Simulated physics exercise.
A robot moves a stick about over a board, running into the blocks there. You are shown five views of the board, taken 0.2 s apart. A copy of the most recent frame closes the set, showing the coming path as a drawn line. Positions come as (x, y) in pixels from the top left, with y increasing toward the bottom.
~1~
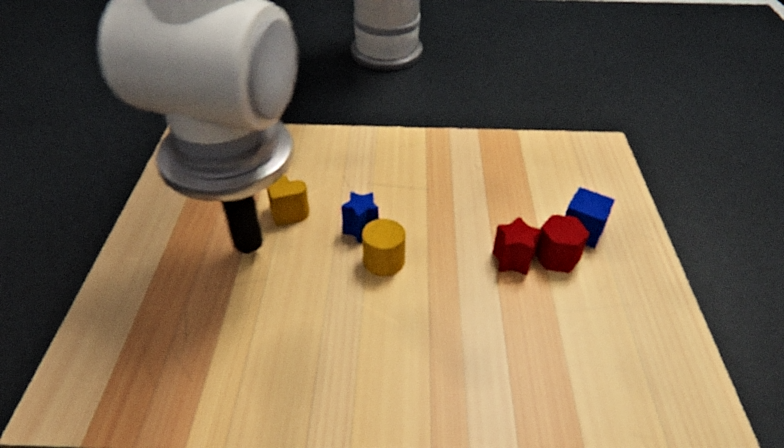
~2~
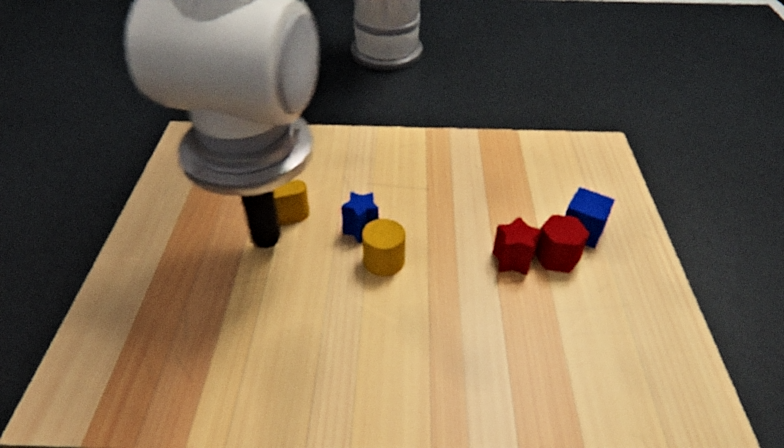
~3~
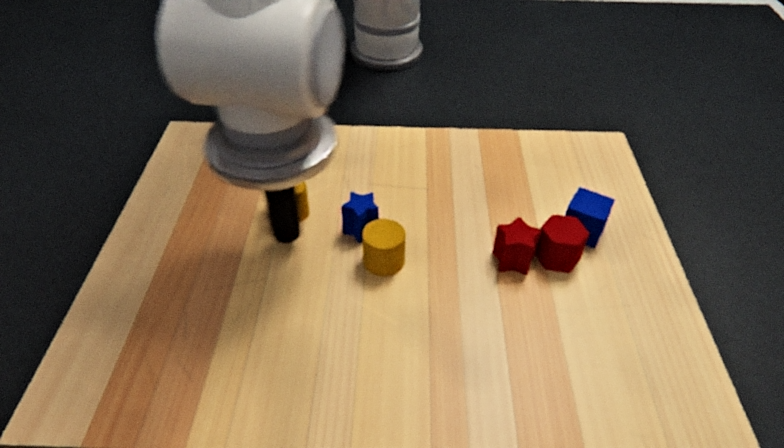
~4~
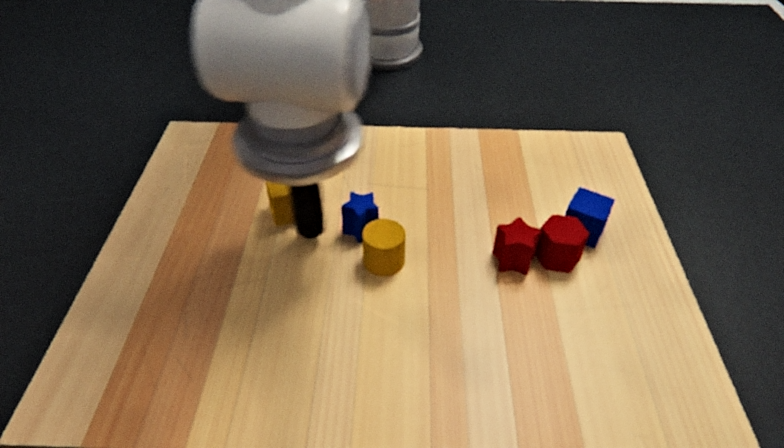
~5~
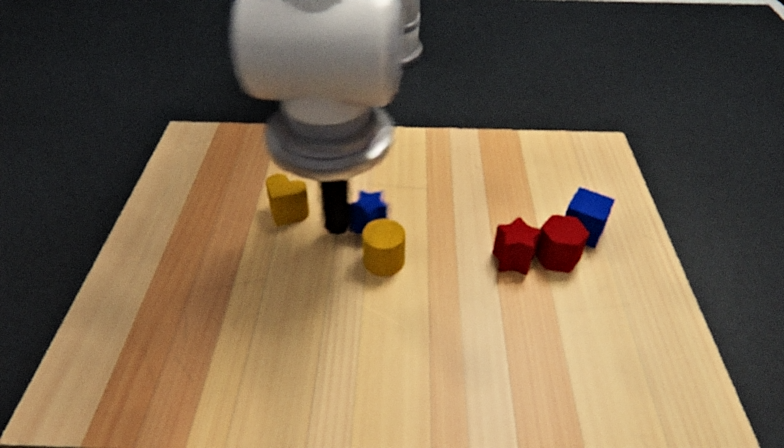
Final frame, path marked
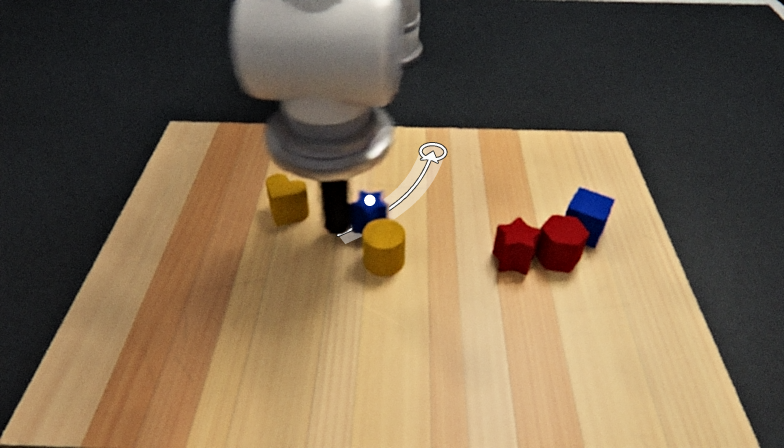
The footage shows a robot arm moving a black stick rightward over a wooden board, passing in front of a yellow block and then nudging a blue star block slightly right, while the yellow round block and the others stay still.
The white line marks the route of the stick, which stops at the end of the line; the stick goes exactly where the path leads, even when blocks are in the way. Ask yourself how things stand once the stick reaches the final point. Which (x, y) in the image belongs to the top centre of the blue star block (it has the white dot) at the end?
The point I'd pick in the picture is (418, 188).
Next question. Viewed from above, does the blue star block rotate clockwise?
Yes, it checks out.
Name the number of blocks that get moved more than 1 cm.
Shifted over 1 cm: One.
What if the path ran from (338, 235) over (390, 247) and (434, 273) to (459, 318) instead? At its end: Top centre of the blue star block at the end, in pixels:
Expect it around (399, 201).
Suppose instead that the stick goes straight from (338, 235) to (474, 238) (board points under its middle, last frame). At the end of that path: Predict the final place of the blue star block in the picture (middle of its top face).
Close to (421, 192).
The drawn path runs from (338, 235) by way of (386, 211) and (418, 182) to (433, 152); the dot is on the blue star block.
The first path, step by step. One third of the way, stick at (386, 202); blue star block at (411, 190), turned 75° clockwise.
Two thirds of the way, stick at (418, 173); blue star block at (417, 188), turned 105° clockwise.
At the end, stick at (434, 143); blue star block at (417, 188), turned 105° clockwise; yellow round block not moved.
